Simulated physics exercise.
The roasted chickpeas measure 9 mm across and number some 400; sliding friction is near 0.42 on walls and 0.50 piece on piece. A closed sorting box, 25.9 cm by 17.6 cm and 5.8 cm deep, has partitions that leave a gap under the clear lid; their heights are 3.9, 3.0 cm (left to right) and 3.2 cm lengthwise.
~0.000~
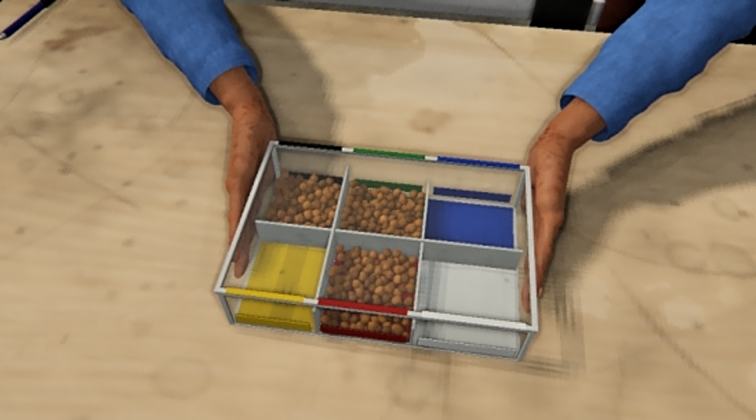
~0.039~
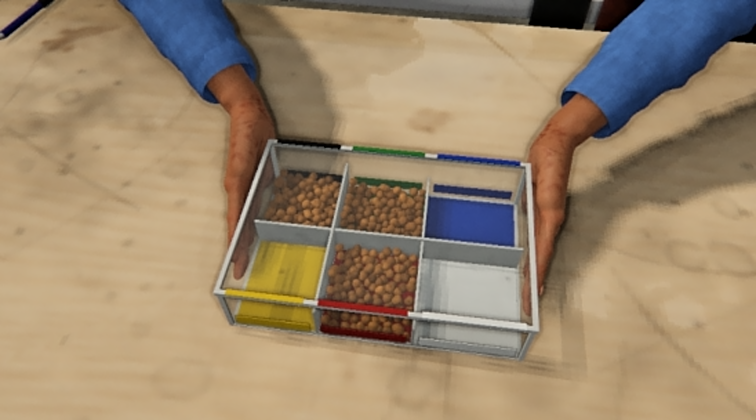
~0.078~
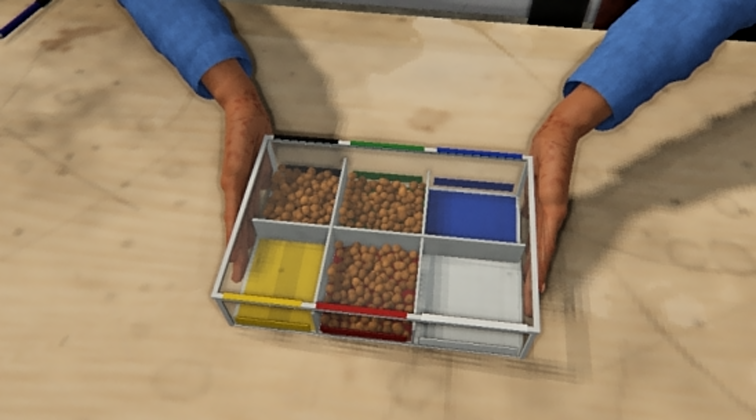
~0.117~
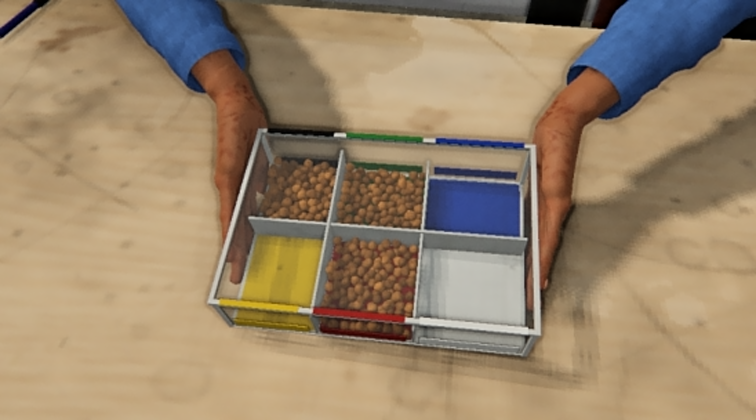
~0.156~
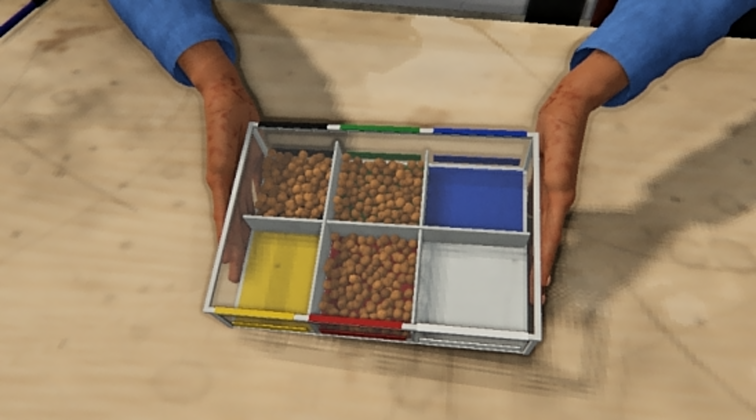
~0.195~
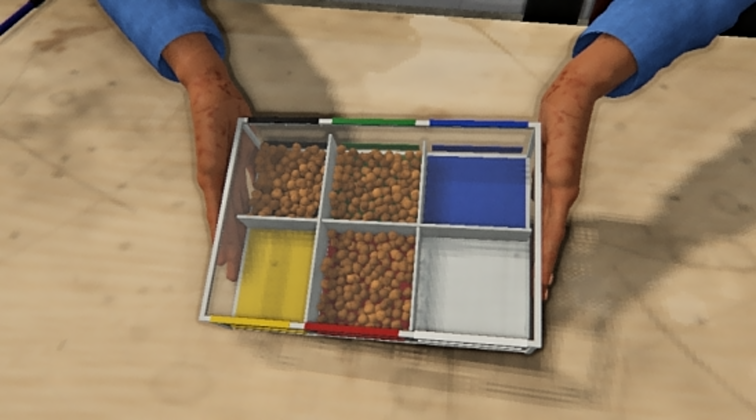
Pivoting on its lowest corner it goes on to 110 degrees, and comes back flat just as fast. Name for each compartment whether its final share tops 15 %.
Red compartment: Yes; blue compartment: No; green compartment: No; yellow compartment: Yes; white compartment: No; black compartment: No.
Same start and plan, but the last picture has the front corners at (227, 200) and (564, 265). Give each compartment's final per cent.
Red 0; blue 30; green 35; yellow 0; white 0; black 30.
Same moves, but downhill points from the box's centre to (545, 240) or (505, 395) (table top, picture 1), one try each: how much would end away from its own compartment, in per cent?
About 75 and 80 per cent.
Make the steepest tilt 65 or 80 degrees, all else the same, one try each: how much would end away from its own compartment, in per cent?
Some 15 and 40 per cent.
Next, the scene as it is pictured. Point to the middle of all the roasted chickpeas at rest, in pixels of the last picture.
Around (317, 300).
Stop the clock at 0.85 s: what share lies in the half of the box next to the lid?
About 80 per cent.
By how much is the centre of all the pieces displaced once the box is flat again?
Roughly 7.5 cm.
After 0.85 s, tilt 109 degrees; red 45 %, green 15 %, yellow 25 %, black 20 %.
Then, at 1.28 s, tilt 48 degrees; red 50 %, yellow 45 %, black 5 %.
Then, at 1.79 s, tilt 0 degrees; red 45 %, yellow 45 %, black 5 %.
In the end, at 2.2 s, red 45 %, blue 0 %, green 0 %, yellow 45 %, white 0 %, black 5 %.
